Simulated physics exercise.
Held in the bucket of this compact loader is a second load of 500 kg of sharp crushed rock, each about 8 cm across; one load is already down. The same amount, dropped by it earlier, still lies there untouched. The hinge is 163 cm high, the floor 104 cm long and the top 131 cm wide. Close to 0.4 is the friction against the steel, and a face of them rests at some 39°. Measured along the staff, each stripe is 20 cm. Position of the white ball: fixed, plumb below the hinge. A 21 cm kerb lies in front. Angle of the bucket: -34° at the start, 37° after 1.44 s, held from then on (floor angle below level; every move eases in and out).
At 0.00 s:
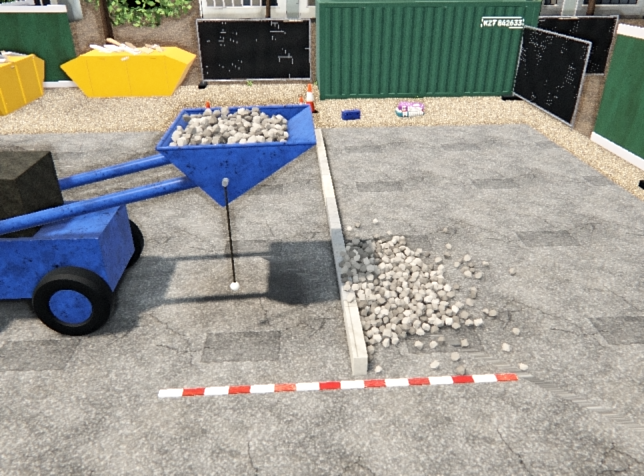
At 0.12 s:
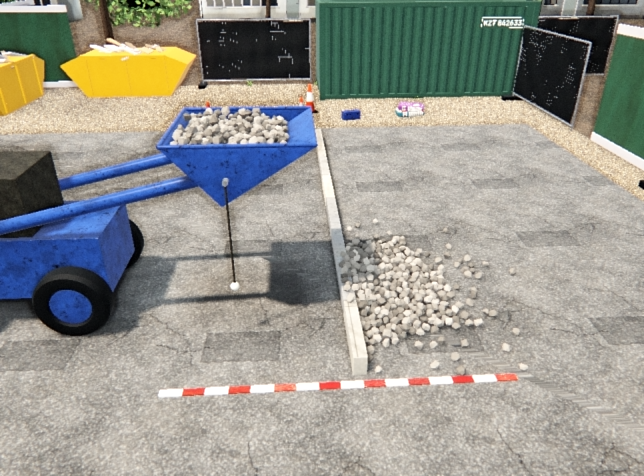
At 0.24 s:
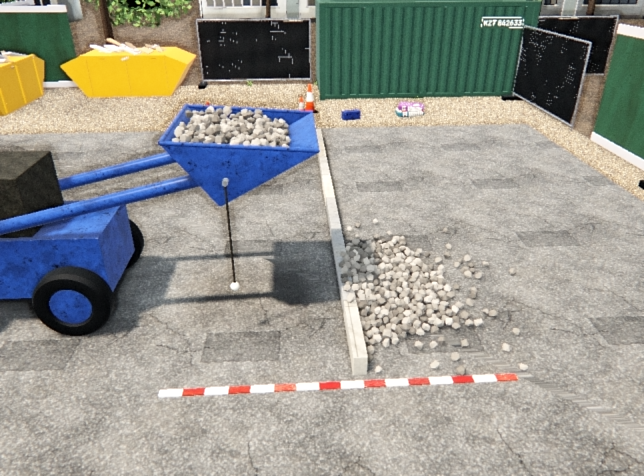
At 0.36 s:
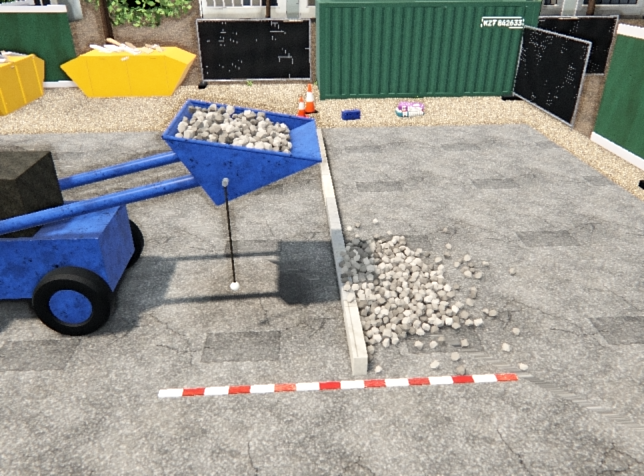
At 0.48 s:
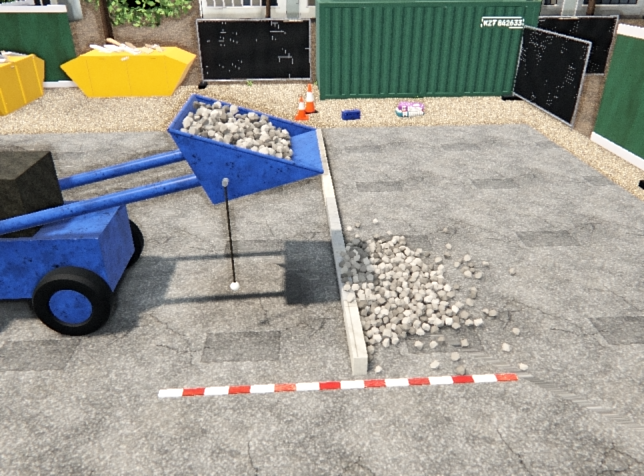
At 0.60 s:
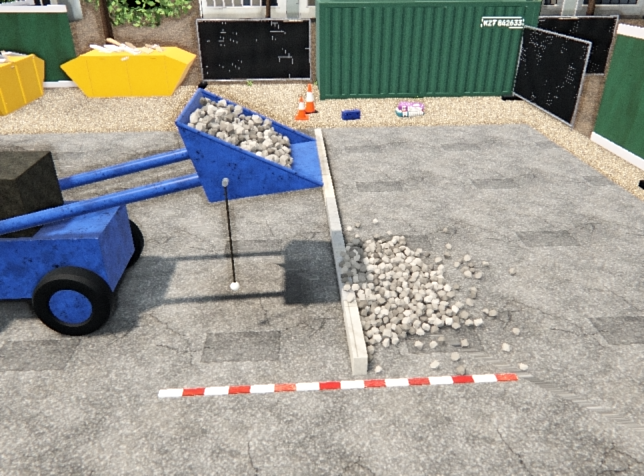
Blue loader bucket full of pale stones tilting steadily downward to the right, beside a low kerb and a scattered stone pile.
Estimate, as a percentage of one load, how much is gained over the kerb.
Some 22 per cent is added.
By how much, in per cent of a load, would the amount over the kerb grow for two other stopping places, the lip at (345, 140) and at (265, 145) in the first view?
70 % and 0 %.
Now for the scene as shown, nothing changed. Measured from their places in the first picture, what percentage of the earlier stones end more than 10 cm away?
0 per cent.
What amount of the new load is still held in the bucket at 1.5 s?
It still holds about 70 per cent.
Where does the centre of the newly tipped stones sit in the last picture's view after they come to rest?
Their centre rests close to (329, 279).
After 1.1 s the floor is at 26°; in per cent of one load, 100 in the bucket, 2 on this side of the kerb, 98 over the kerb; the foremost stones are at (480, 269).
After 1.5 s the floor is at 37°; in per cent of one load, 71 in the bucket, 31 on this side of the kerb, 98 over the kerb; the foremost stones are at (480, 269).
After 1.9 s the floor is at 37°; in per cent of one load, 26 in the bucket, 71 on this side of the kerb, 103 over the kerb; the foremost stones are at (480, 269).
After 4.7 s the floor is at 37°; in per cent of one load, 0 in the bucket, 80 on this side of the kerb, 119 over the kerb; the foremost stones are at (480, 269). Net gain over the kerb, 22.
